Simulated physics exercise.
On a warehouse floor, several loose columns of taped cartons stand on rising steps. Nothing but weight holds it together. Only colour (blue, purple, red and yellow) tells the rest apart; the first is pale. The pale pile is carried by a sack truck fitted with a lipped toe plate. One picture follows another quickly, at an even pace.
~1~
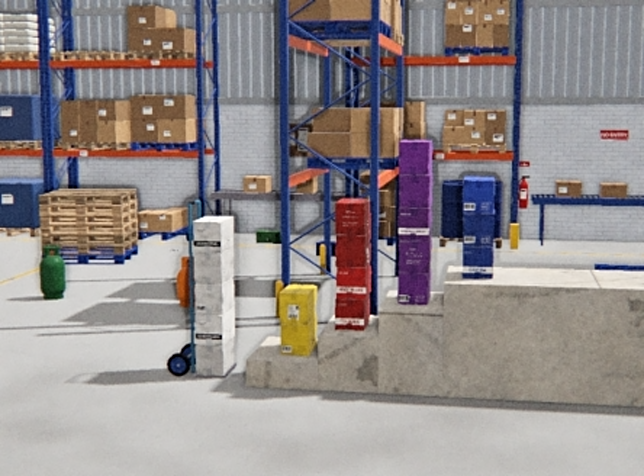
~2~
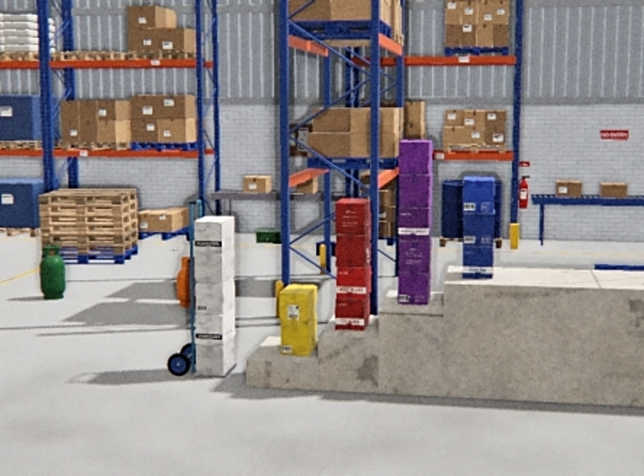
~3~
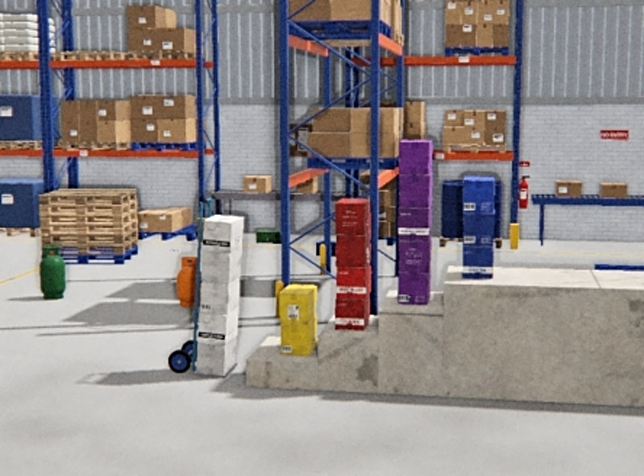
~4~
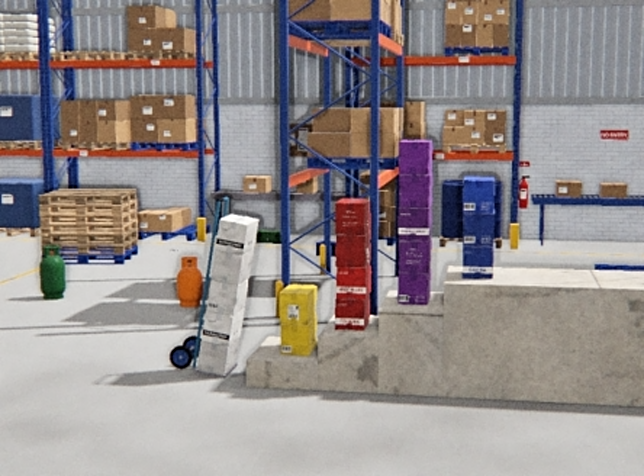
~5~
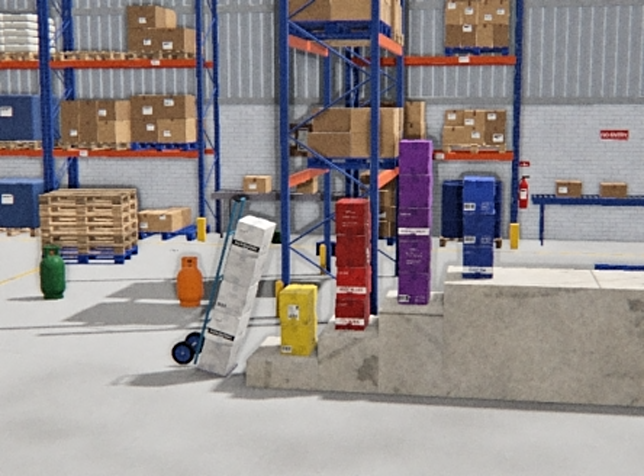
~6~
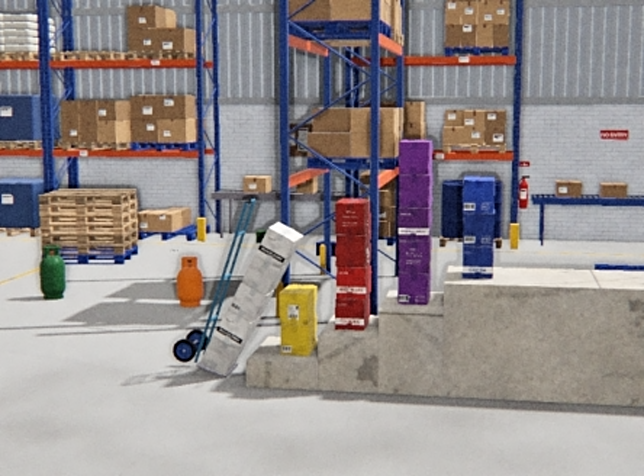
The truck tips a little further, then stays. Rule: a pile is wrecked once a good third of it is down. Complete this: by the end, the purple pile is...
By the end the purple pile is still up.
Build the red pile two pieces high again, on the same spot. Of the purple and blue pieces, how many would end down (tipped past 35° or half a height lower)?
Purple 0, blue 0.
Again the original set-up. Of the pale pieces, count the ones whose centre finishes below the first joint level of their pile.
Counting them up gives 1.
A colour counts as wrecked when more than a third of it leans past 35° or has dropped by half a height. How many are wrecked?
That makes 0 in total.
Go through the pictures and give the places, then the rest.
In the first picture (pixels give the middle of a visible side), truck frame (190, 238) level; top purple carton (414, 159); top red carton (350, 219); none of the others has stirred.
Truck frame (191, 238) level; top purple carton (414, 159), in the second picture.
Truck frame (200, 237) rocked barely, top of the pale pile leaning barely; top purple carton (414, 159); none of the others has stirred, in the third picture.
Truck frame (214, 235) rocked a little, top of the pale pile leaning a little; top purple carton (414, 159); none of the others has stirred, in the fourth picture.
Truck frame (228, 235) rocked clearly, top of the pale pile leaning clearly; top purple carton (414, 159); none of the others has stirred, in the fifth picture.
Truck frame (236, 236) rocked clearly, top of the pale pile leaning well over; top purple carton (414, 159); top blue carton (478, 197); none of the others has stirred, in the sixth picture.
Shortly afterwards, 0 of the pale pile down; none of the 5 purple cartons down (0 of 14 in all colours); top purple carton unmoved.
Next, 5 of the pale pile down; none of the 5 purple cartons down (0 of 14 in all colours); top purple carton unmoved.
Some moments later, 4 of the pale pile down; none of the 5 purple cartons down (0 of 14 in all colours); top purple carton unmoved; top yellow carton tilted barely.
In the end, 4 of the pale pile down; none of the 5 purple cartons down (0 of 14 in all colours); top purple carton unmoved; top yellow carton tilted barely. From the last view, middles, top purple carton near (416, 157), top yellow carton near (312, 305).
